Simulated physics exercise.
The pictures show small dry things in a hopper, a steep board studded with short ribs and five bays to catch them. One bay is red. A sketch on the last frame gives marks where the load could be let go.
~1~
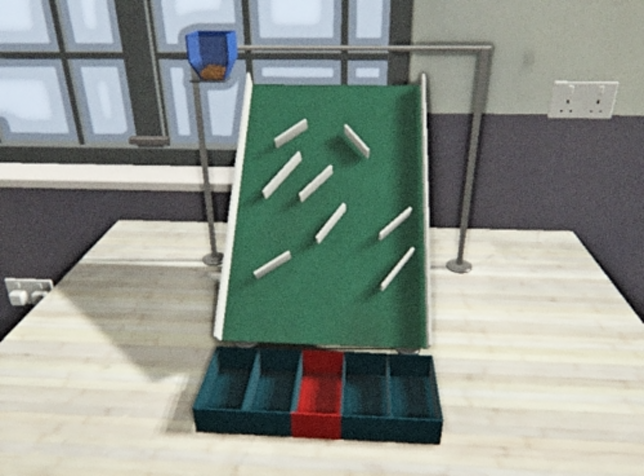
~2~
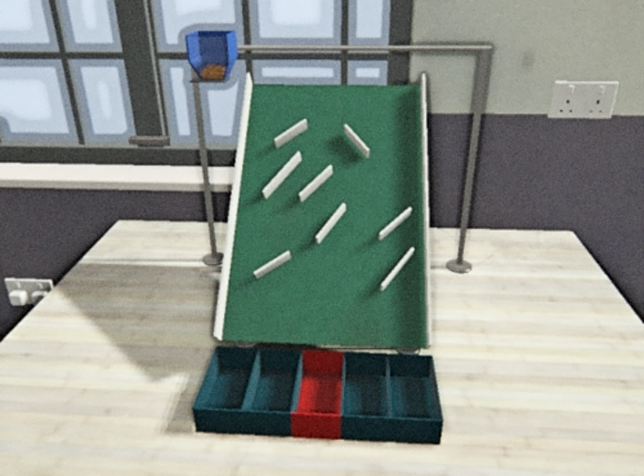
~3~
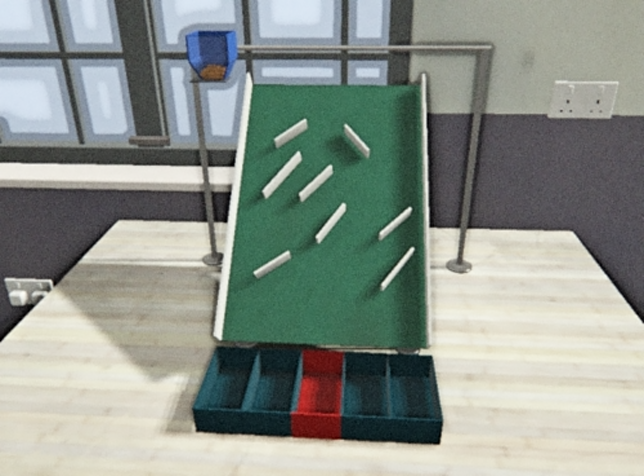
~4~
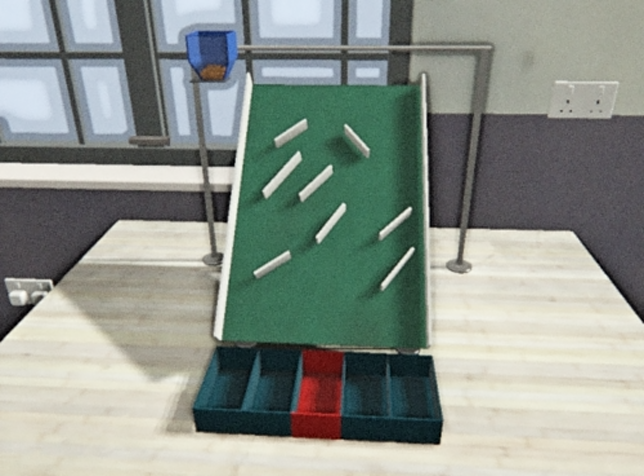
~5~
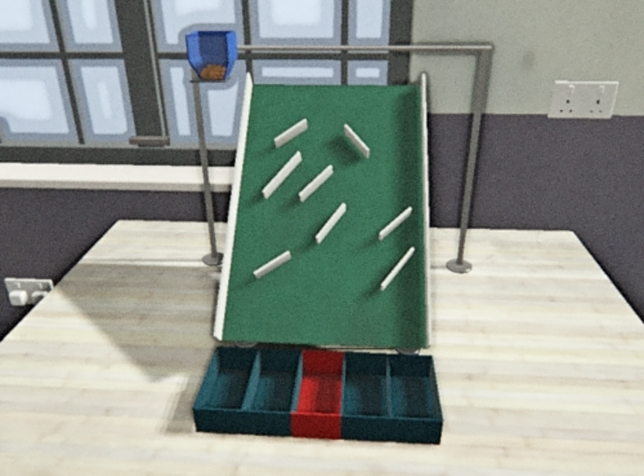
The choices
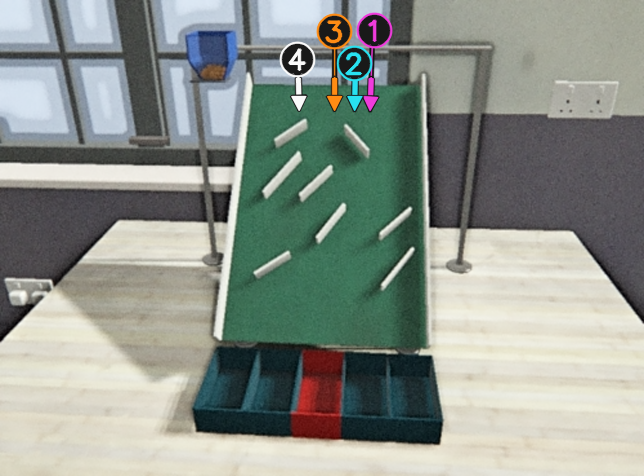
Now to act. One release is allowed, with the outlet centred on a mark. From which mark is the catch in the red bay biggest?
1 is best.
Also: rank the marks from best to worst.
Best to worst: 1, 2, 3, 4.
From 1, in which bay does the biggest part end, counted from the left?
The third from the left.
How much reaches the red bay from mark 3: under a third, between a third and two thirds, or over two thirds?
Under a third.
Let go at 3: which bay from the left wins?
The first.
On the marked copy, mark 1 meets the board at (370, 105); mark 2 meets the board at (354, 105); mark 3 meets the board at (334, 105); mark 4 meets the board at (299, 105).
With 1, about two thirds in the red bay, about a third in other bays.
With 2, about half in the red bay, about half in other bays.
With 3, a small part in the red bay, most in other bays.
With 4, none in the red bay, all in other bays.
